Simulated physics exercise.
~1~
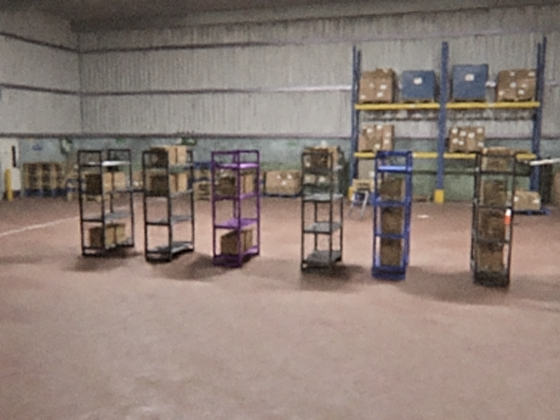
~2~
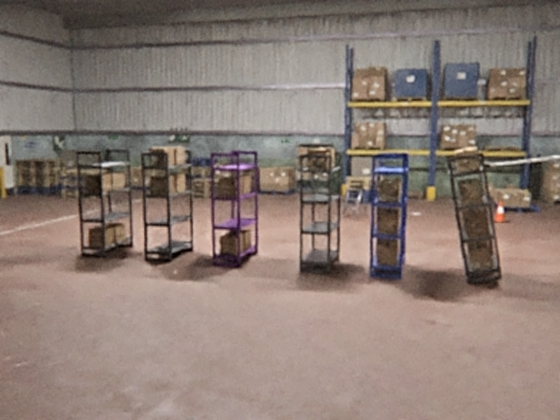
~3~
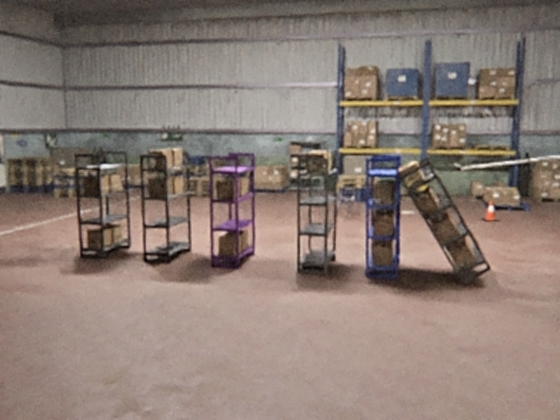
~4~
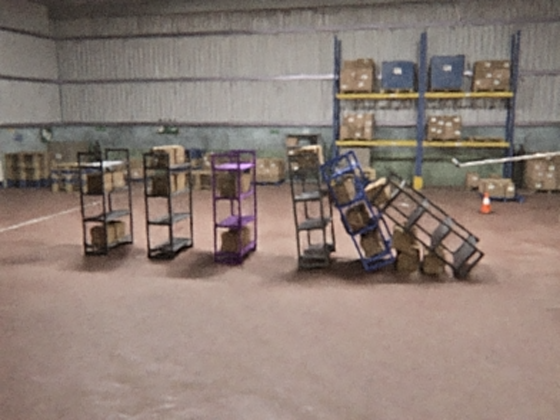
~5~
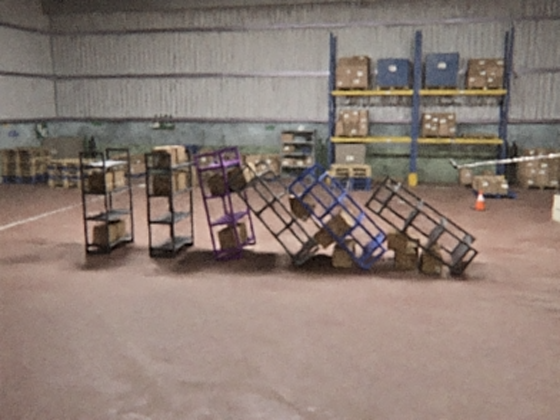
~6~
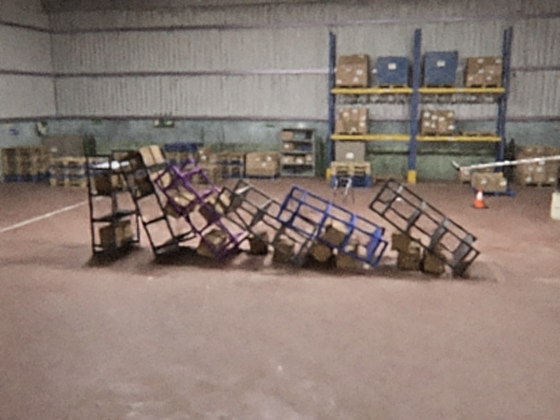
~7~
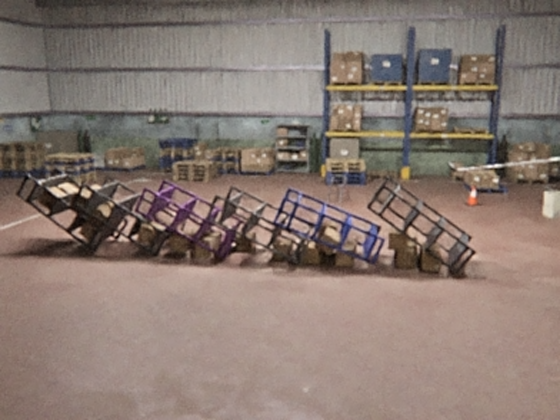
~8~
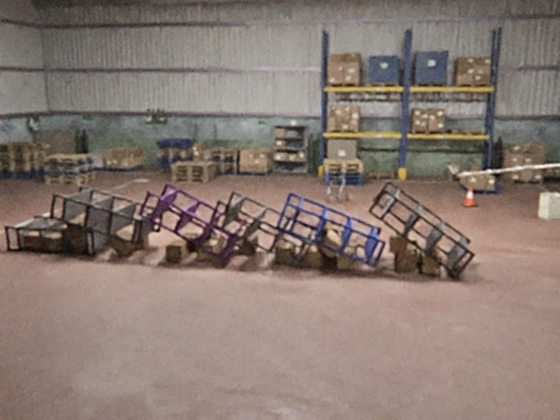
Six freestanding warehouse racks toppling leftward one after another, spilling cartons, until all lie tilted or flat across the floor.
